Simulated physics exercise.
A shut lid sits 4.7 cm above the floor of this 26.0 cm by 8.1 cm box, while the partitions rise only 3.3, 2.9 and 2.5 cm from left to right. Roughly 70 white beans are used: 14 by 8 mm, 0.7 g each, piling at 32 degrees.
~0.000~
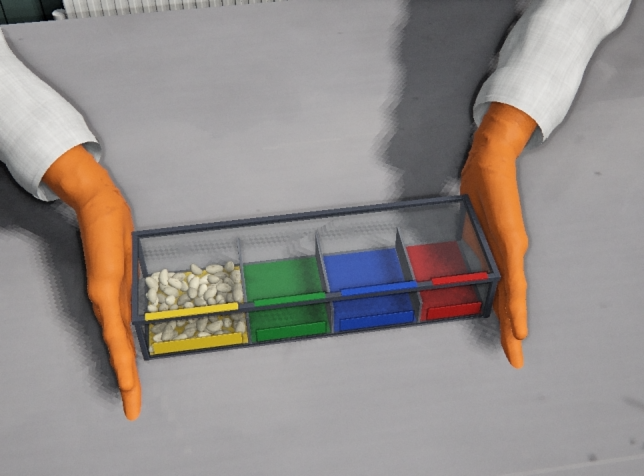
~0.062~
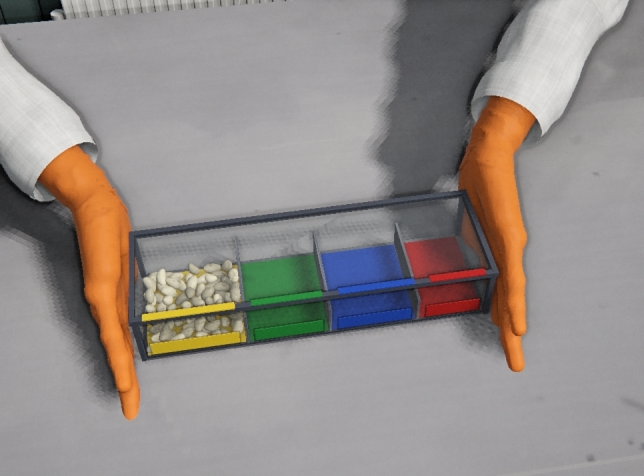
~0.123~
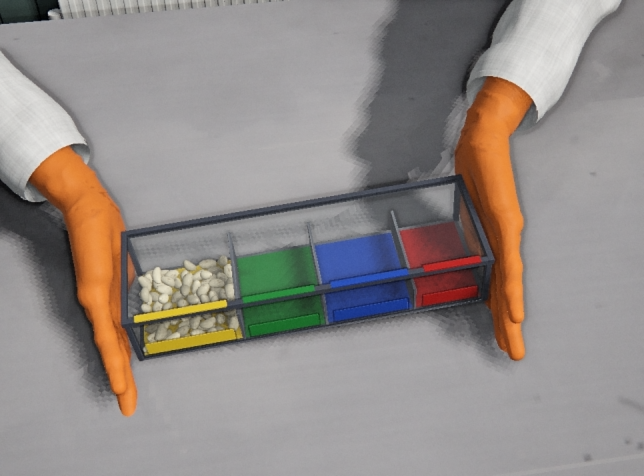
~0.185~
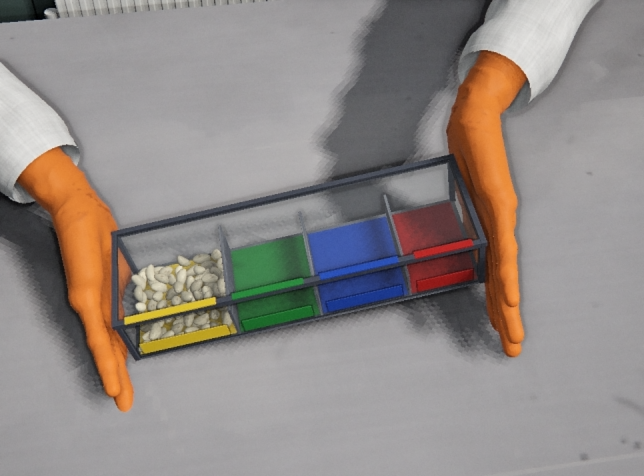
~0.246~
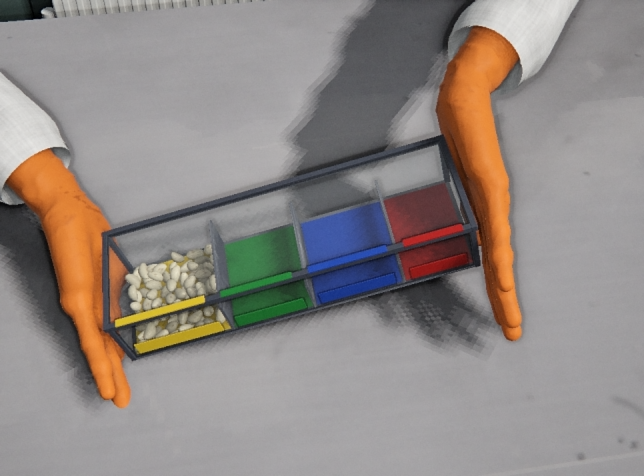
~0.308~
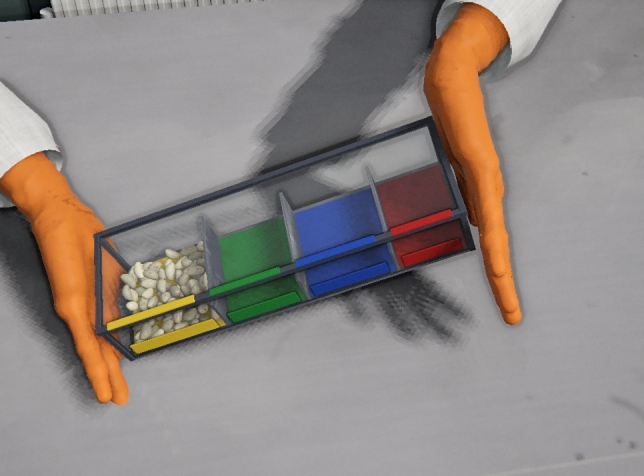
A clear, lidded box with yellow, green, blue and red sections sits nearly level between two orange hands, white beans filling the yellow section at the left. The hands then tilt it steadily, the right hand raising the red end while the left end stays low and the beans remain in yellow.
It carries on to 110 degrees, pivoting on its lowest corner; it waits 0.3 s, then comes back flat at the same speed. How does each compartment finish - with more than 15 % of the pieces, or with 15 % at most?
Red: At most 15 %, blue: At most 15 %, green: At most 15 %, yellow: More than 15 %.
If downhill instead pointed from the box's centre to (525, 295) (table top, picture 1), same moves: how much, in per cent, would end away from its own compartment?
Something like 35 per cent of the pieces.
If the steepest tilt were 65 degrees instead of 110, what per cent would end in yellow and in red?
Then yellow would get 100 per cent and red 0 per cent.
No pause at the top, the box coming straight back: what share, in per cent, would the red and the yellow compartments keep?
Red 0, yellow 100.
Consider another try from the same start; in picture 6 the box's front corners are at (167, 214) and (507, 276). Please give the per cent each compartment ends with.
Per cent by compartment: Red 30, blue 0, green 15, yellow 55.
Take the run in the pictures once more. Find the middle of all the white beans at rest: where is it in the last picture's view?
Est. centre at rest: (162, 315) px.
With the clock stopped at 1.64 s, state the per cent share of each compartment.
Red 0, blue 0, green 0, yellow 100.
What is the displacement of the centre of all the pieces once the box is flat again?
About 1.5 cm.
After 1.64 s, tilt 110 degrees; yellow 100 %.
After 2.54 s, tilt 54 degrees; yellow 100 %.
Then, at 3.43 s, tilt 0 degrees; yellow 100 %.
By 3.9 s all is still; red 0 %, blue 0 %, green 0 %, yellow 100 %.
